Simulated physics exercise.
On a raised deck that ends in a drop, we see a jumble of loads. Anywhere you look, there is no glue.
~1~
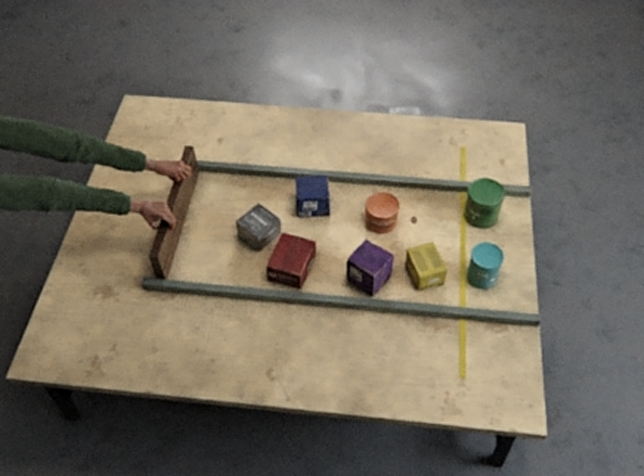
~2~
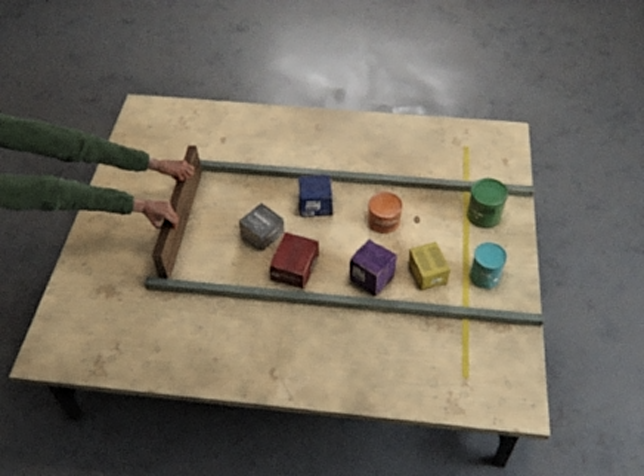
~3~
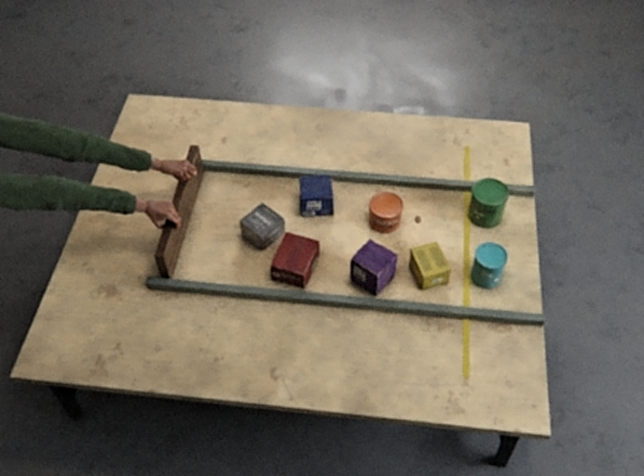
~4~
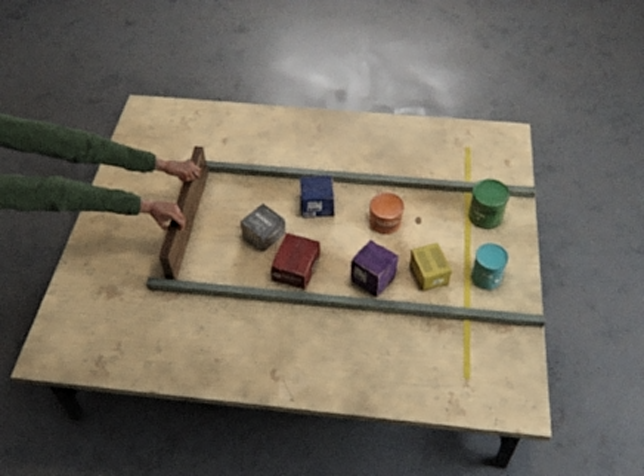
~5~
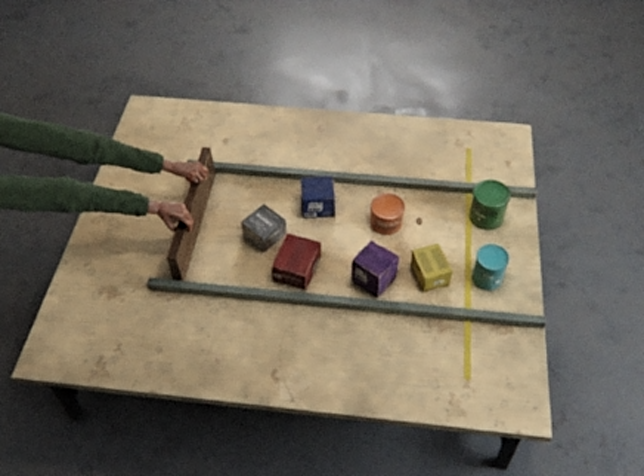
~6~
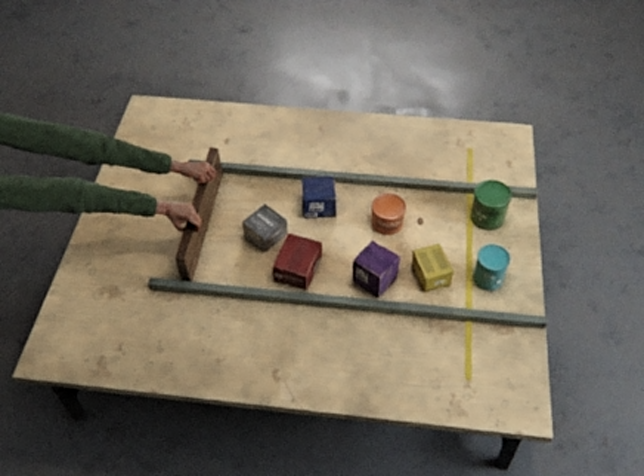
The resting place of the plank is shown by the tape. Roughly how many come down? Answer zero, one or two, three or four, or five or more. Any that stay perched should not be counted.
One or two.
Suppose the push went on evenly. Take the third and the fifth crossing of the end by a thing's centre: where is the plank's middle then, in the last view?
The middle sits near (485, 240) at the first moment and near (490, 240) at the second.
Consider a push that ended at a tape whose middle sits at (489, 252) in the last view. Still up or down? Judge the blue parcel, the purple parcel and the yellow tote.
Looking at each: The blue parcel remains on top, the purple parcel goes off, the yellow tote goes off.
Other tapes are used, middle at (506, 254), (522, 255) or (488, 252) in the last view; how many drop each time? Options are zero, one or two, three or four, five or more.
More than four; five or more; either three or four.
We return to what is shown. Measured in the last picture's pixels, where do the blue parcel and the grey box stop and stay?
Roughly (487, 211), and the other roughly (486, 239).
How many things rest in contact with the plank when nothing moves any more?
The number is 3.
Soon after, none off yet; turquoise pail at rest near (491, 268); green pail at rest near (490, 206); yellow tote at rest near (432, 268).
After that, none off yet; turquoise pail at rest near (491, 268); green pail at rest near (490, 206); yellow tote displaced a little near (438, 267).
And then, none off yet; turquoise pail displaced a little near (508, 268); green pail displaced a little near (497, 205); yellow tote displaced about its own width near (474, 258).
In the end, the number that fall off is one or two; gone, turquoise pail.
